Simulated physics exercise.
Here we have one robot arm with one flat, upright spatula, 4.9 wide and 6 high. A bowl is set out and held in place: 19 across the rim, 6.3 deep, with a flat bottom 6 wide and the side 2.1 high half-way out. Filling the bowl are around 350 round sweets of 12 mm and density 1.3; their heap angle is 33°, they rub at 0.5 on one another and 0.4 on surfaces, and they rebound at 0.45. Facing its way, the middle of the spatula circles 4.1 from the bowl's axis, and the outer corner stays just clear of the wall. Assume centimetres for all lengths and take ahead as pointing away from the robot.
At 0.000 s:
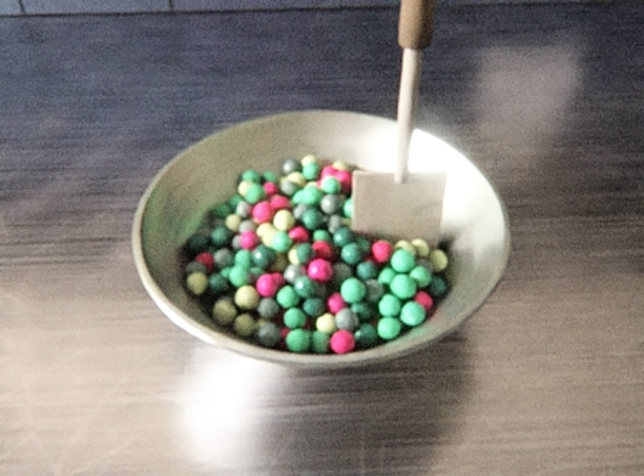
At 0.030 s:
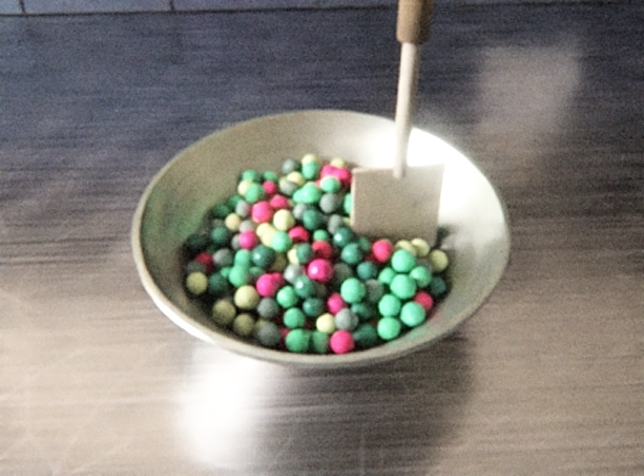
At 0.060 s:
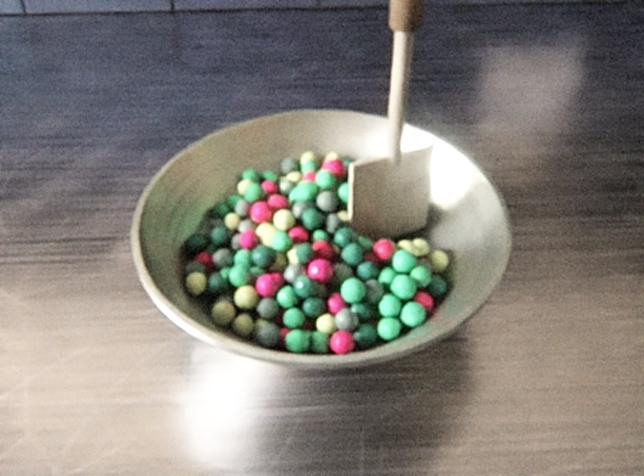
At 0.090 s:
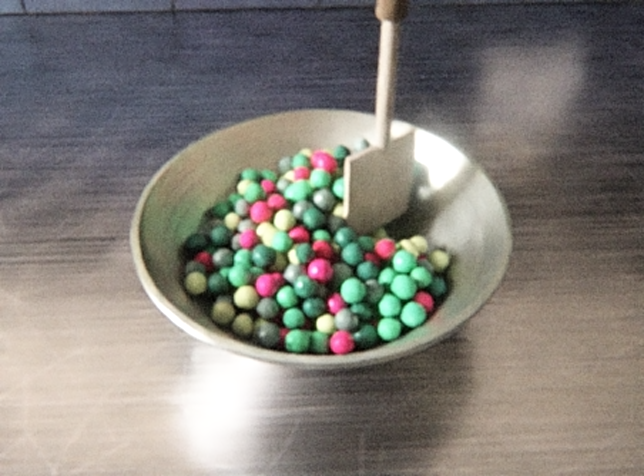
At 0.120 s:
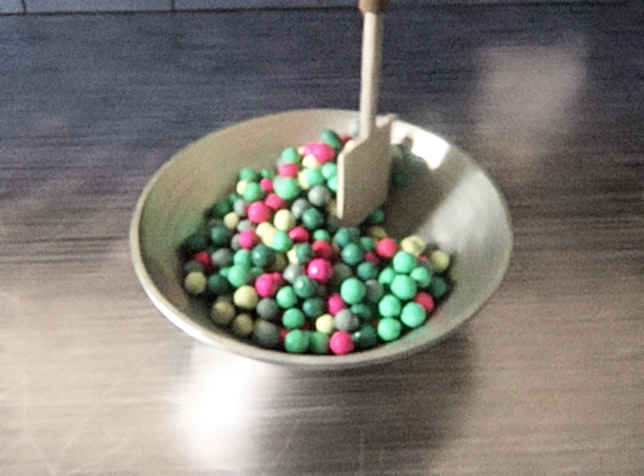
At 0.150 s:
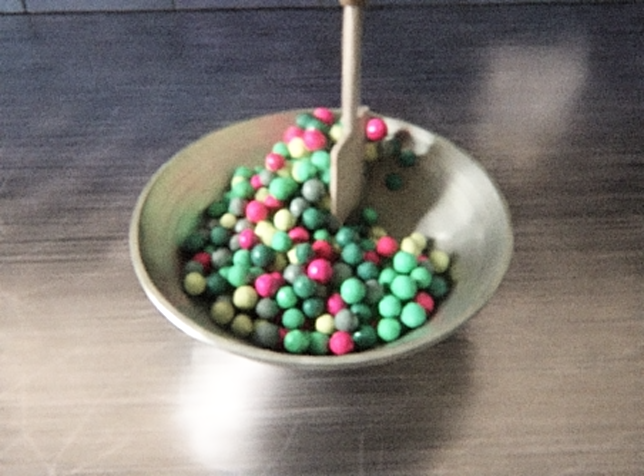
A flat upright spatula sweeps leftward around the back of a bowl, pushing colorful balls.
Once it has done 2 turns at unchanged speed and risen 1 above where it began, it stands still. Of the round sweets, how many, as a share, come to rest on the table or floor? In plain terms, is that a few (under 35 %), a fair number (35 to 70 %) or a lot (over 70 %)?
A few, under 35 %.
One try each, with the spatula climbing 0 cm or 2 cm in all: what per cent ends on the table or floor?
I'd say some 30 per cent, and some 15 per cent.
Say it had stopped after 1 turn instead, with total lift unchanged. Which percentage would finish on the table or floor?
Estimate: Near 15 %.
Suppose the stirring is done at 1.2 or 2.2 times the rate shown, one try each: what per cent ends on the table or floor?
Around 30 percent for the first try and 55 percent for the second.
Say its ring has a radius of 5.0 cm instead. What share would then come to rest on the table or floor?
Around 20 in a hundred, in that case.
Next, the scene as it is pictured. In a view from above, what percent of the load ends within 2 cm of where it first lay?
That comes to some 15 per cent.
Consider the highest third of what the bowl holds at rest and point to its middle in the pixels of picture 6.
Centre of top third: Approx. (383, 223).
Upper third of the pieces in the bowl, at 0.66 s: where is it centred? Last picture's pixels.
The top third is centred near (436, 235) in the last picture.
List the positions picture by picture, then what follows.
The spatula neck at (404, 147), 0° round; upper third of the load around (313, 240), from x 195 to 435, top at y 165; 350 in the bowl, in the first picture.
The spatula neck at (403, 141), 6° round; upper third of the load around (312, 239), from x 195 to 435, top at y 165, in the second picture.
The spatula neck at (396, 130), 20° round; upper third of the load around (313, 227), from x 195 to 435, top at y 160, in the third picture.
The spatula neck at (385, 119), 35° round; upper third of the load around (321, 222), from x 195 to 435, top at y 145, in the fourth picture.
The spatula neck at (369, 110), 50° round; upper third of the load around (313, 214), from x 195 to 440, top at y 130, in the fifth picture.
The spatula neck at (351, 104), 66° round; upper third of the load around (306, 199), from x 195 to 440, top at y 120; 350 in the bowl, in the sixth picture.
After 0.66 s, 323° round, highest piece 9 above the table; 303 in the bowl, 38 on the table or floor, 9 in flight or on the tool.
After 1.17 s, 221° round, highest piece 9 above the table; 278 in the bowl, 71 on the table or floor, 1 in flight or on the tool.
After 1.63 s, 0° round, highest piece 7 above the table; 273 in the bowl, 77 on the table or floor.
After 2.33 s, 0° round, highest piece 7 above the table; 273 in the bowl, 77 on the table or floor.
In the end, 273 in the bowl, 77 on the table or floor. That is 22 % on the table or floor.
